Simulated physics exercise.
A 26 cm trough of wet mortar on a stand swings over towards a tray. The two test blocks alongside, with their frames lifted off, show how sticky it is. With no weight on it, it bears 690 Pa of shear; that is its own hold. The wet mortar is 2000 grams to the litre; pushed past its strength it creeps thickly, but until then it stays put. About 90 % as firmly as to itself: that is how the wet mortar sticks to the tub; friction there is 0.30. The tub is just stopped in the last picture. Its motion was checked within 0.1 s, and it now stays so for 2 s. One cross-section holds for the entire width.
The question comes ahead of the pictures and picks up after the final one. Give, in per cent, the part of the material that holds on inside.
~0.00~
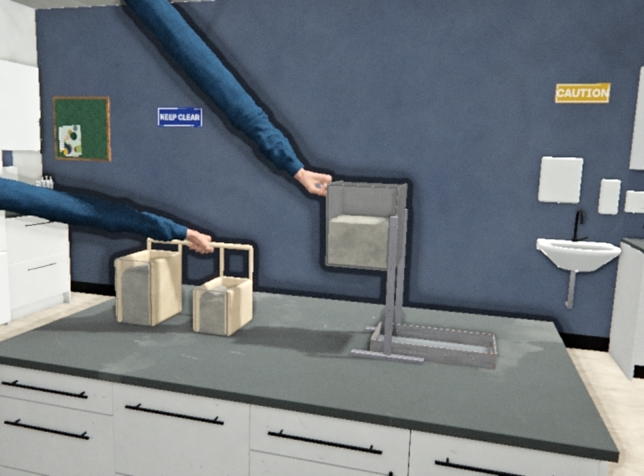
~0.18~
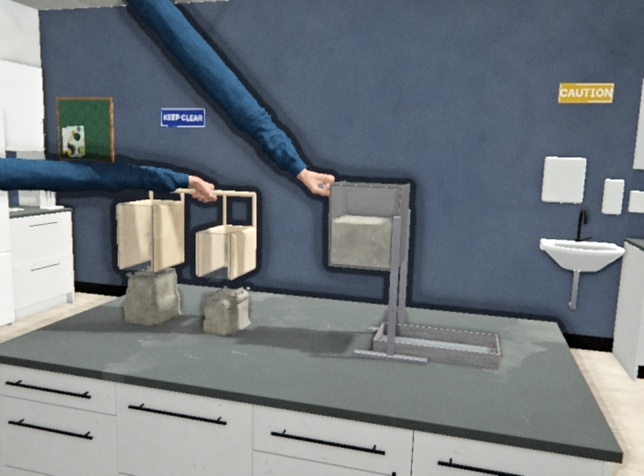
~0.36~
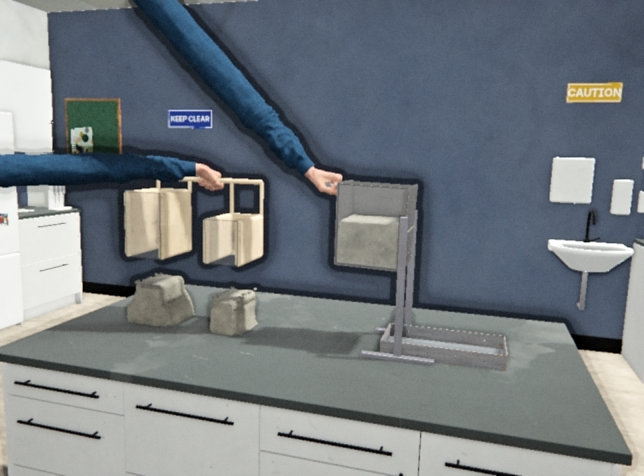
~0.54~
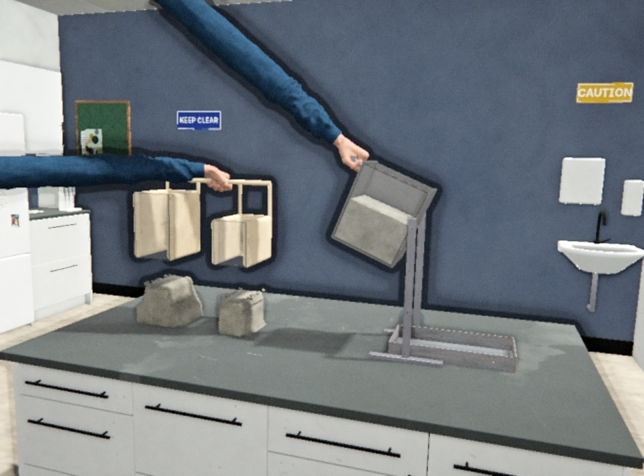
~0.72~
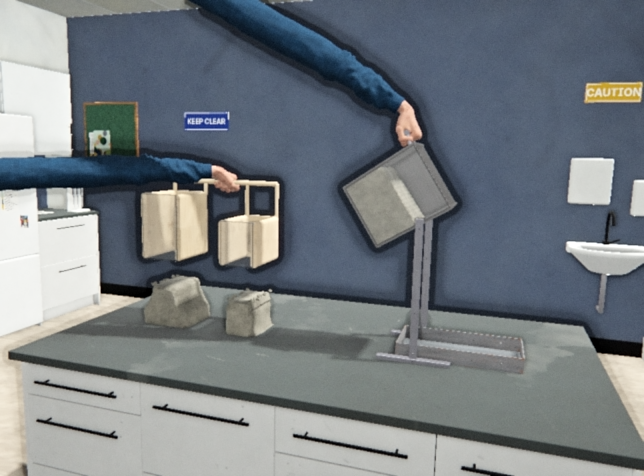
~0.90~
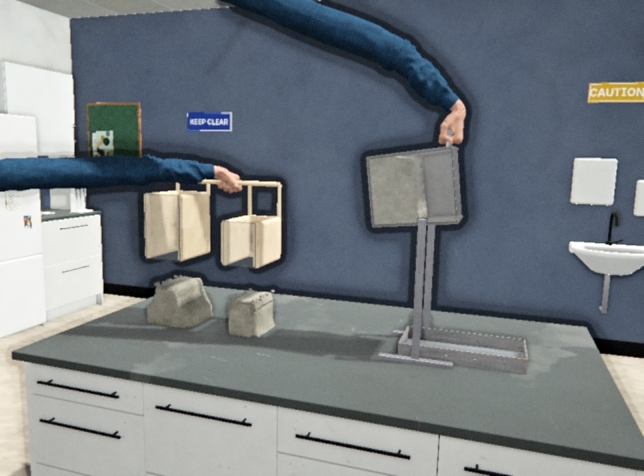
The part that holds on is close to 100 per cent.
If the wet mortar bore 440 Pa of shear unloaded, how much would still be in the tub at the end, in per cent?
I'd expect about 100 percent.
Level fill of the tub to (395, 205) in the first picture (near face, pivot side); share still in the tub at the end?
Roughly 100 per cent would still be in the tub at the end.
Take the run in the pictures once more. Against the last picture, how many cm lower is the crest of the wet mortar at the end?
About 4 cm.
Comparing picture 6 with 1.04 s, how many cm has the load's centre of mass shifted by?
Roughly 1 cm.
After 1.04 s, the tub is at 83 degrees and holds 100 %.
After 1.21 s, the tub is at 83 degrees and holds 100 %.
After 1.38 s, the tub is at 83 degrees and holds 100 %.
After 1.55 s, the tub is at 83 degrees and holds 100 %.
After 2.90 s, at the end, the tub is at 83 degrees and holds 100 %.
